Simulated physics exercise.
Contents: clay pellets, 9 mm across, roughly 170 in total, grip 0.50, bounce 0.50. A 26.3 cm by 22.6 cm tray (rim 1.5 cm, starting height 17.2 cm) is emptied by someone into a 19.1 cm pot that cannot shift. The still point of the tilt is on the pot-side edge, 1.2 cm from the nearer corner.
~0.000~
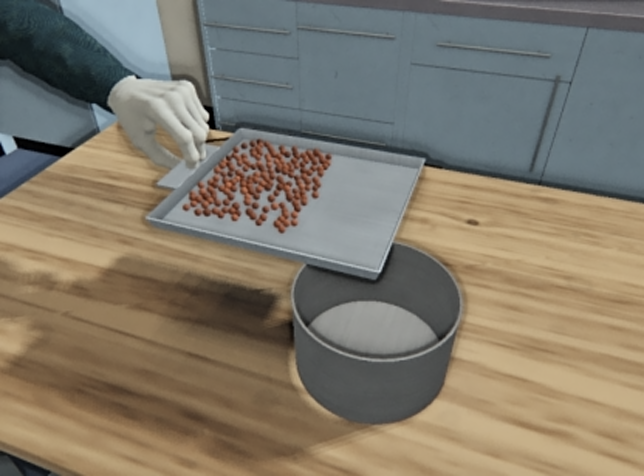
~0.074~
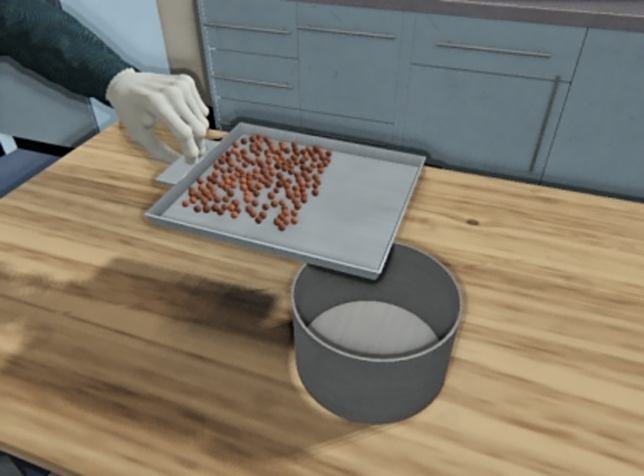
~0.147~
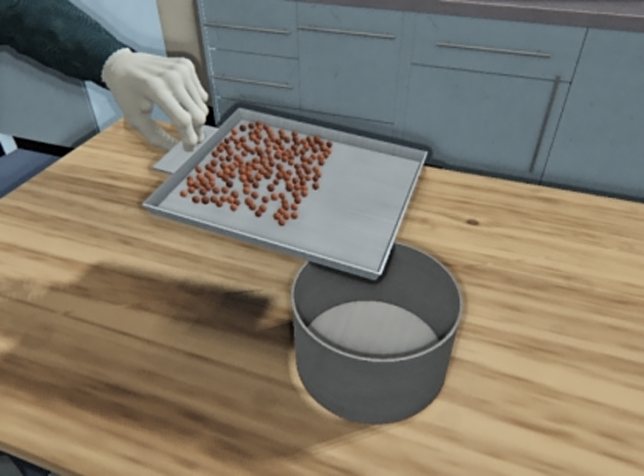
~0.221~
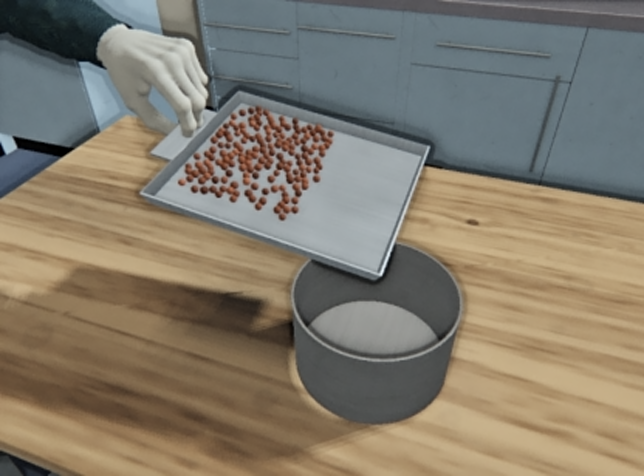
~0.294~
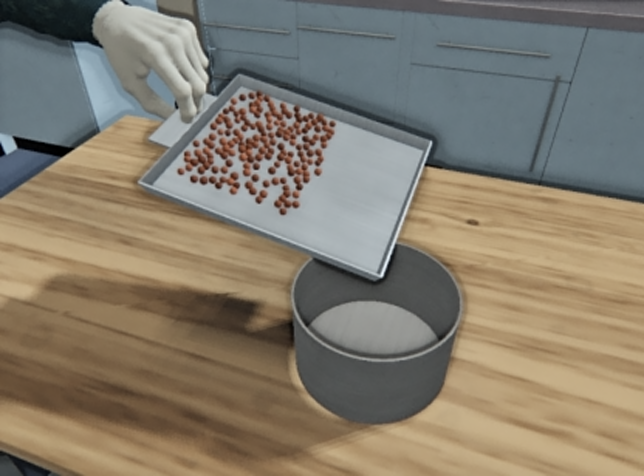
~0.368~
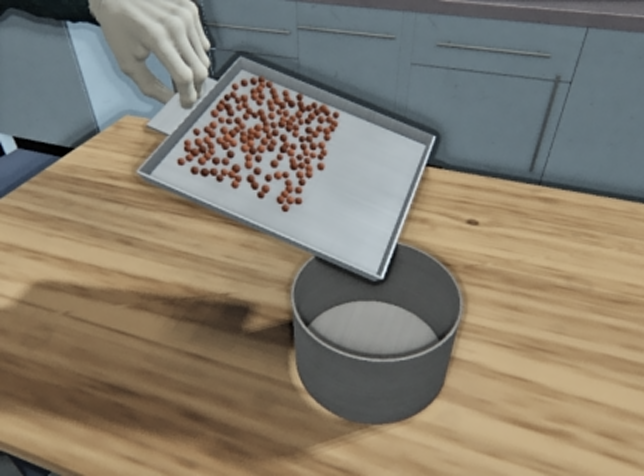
A metal tray of reddish-brown clay pellets begins nearly level above a wooden table, its right front corner over a round grey pot. A white-gloved hand at the upper left lifts the tray's far left side, steadily steepening its slant toward the pot, while the pellets stay clustered on the left part.
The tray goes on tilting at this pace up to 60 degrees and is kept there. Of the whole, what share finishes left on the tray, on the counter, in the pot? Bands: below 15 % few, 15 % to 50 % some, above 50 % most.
Result: Tray: Most, counter: Few, pot: Some.
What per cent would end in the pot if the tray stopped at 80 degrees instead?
About 90 in a hundred would end up in the pot.
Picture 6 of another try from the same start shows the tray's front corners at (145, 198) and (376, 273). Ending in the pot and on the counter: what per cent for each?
Pot 5, counter 5.
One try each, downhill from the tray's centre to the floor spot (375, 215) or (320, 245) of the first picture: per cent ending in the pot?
I'd put it at roughly 5 per cent for the first tilt and roughly 20 per cent for the second.
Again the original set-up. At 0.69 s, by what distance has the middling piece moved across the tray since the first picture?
Around 11 centimetres.
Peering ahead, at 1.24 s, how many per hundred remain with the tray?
Close to 65 in a hundred parts of the load.
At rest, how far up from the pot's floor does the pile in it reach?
It stands at some 1.0 cm.
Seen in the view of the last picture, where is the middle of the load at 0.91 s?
(378, 245), roughly.
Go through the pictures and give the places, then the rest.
Tray tilt 0 degrees, front corners at (152, 216) and (376, 268); middle of the pieces at (267, 180); pot at (376, 292), in the first frame.
Tray tilt 1 degrees, front corners at (151, 212) and (376, 268); middle of the pieces at (266, 176), in the second frame.
Tray tilt 5 degrees, front corners at (149, 203) and (377, 269), lowest corner right front; middle of the pieces at (266, 167), in the third frame.
Tray tilt 10 degrees, front corners at (147, 191) and (377, 270), lowest corner right front; middle of the pieces at (266, 156), in the fourth frame.
Tray tilt 14 degrees, front corners at (145, 181) and (378, 271), lowest corner right front; middle of the pieces at (267, 145), in the fifth frame.
Tray tilt 19 degrees, front corners at (144, 170) and (379, 272), lowest corner right front; middle of the pieces at (269, 136); pot at (376, 292). Its pace works out near 60 degrees a second, in the sixth frame.
Then, at 0.69 s, tilt 39 degrees; the tray holds 100 %, the pot 0 %.
After 0.91 s, tilt 52 degrees; the tray holds 85 %, the pot 5 %.
After 1.24 s, tilt 60 degrees; the tray holds 65 %, the pot 35 %.
In the end, at 1.7 s, tray 65 %, counter 5 %, pot 35 %.
